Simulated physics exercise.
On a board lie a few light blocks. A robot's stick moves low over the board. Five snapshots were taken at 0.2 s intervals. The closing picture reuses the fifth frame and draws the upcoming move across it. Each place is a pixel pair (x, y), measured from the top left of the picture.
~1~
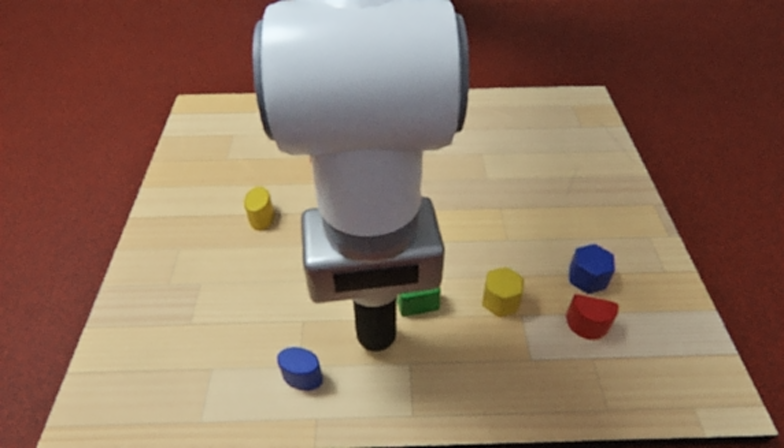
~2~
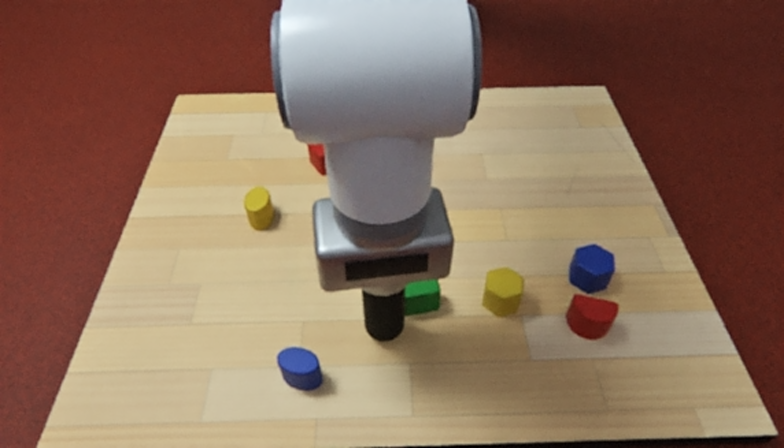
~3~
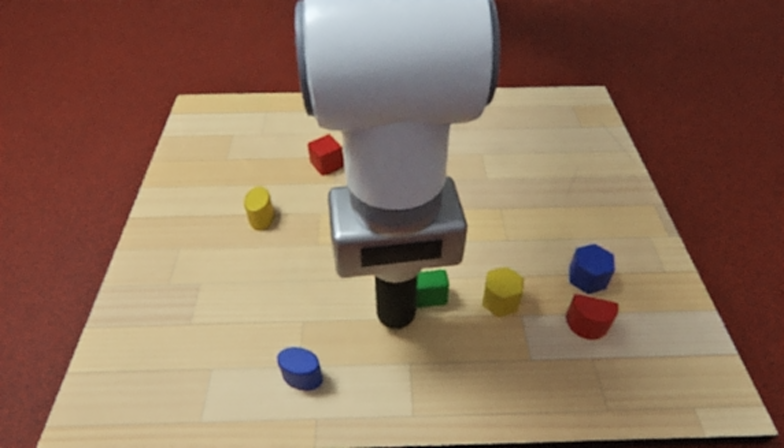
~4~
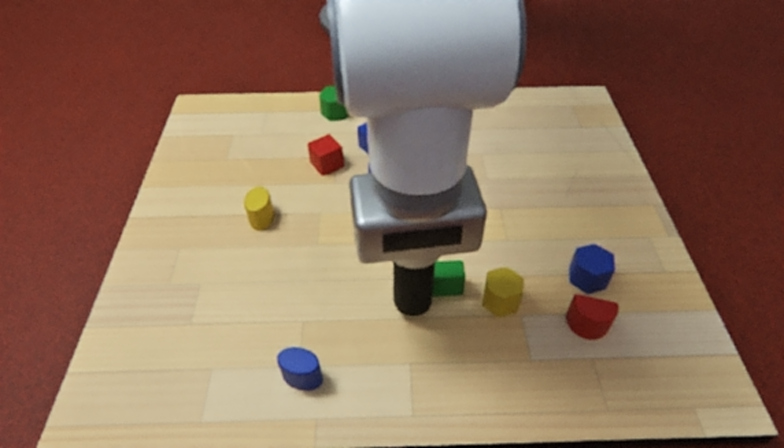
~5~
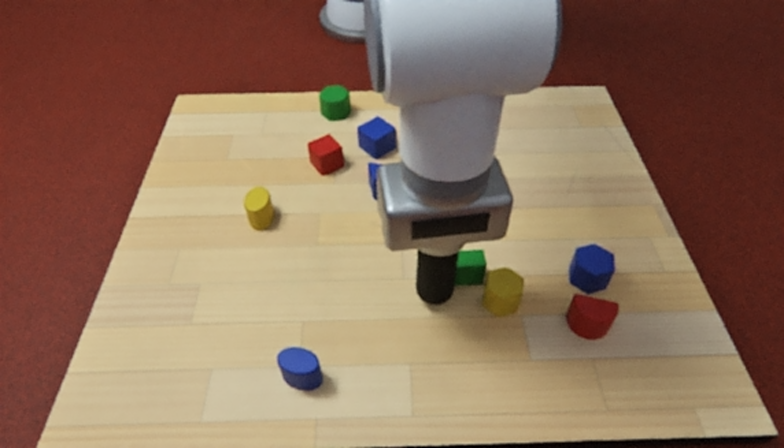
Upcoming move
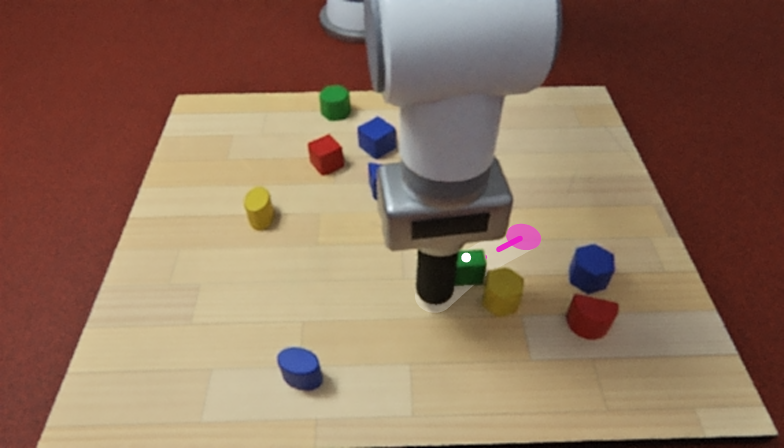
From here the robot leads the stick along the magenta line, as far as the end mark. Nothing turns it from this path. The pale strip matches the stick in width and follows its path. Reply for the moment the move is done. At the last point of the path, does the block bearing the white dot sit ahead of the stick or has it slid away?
Before the stick.
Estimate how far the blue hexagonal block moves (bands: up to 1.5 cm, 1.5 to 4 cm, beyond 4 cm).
Less than 1.5 cm.
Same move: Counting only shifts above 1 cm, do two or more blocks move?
My answer is no.
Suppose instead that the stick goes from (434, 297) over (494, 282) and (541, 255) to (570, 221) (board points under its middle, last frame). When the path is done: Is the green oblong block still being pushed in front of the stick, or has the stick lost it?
The stick loses it on the way.
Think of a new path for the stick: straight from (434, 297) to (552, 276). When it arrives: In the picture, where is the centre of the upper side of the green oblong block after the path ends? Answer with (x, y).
It will end up at (508, 234).
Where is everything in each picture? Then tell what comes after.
In the first frame, stick's lower end (376, 334); green oblong block hidden; yellow hexagonal block (505, 281); blue hexagonal block (596, 258).
In the second frame, stick (384, 324); blocks still.
In the third frame, stick (396, 312); green oblong block (428, 279).
In the fourth frame, stick (413, 300); green oblong block (445, 268).
In the fifth frame, stick (435, 289); green oblong block (466, 258); yellow hexagonal block (505, 281); blue hexagonal block (596, 258).
Drawn move, from (434, 297) via (462, 272) and (492, 253), ending at (524, 237); the dot is on the green oblong block.
What follows on the original path. One third of the way, stick (463, 265); green oblong block (489, 240), turned 50° clockwise.
Two thirds of the way, stick (495, 245); green oblong block (520, 222), turned 65° clockwise.
At the end, stick (526, 229); green oblong block (550, 206), turned 65° clockwise; yellow hexagonal block still; blue hexagonal block still.
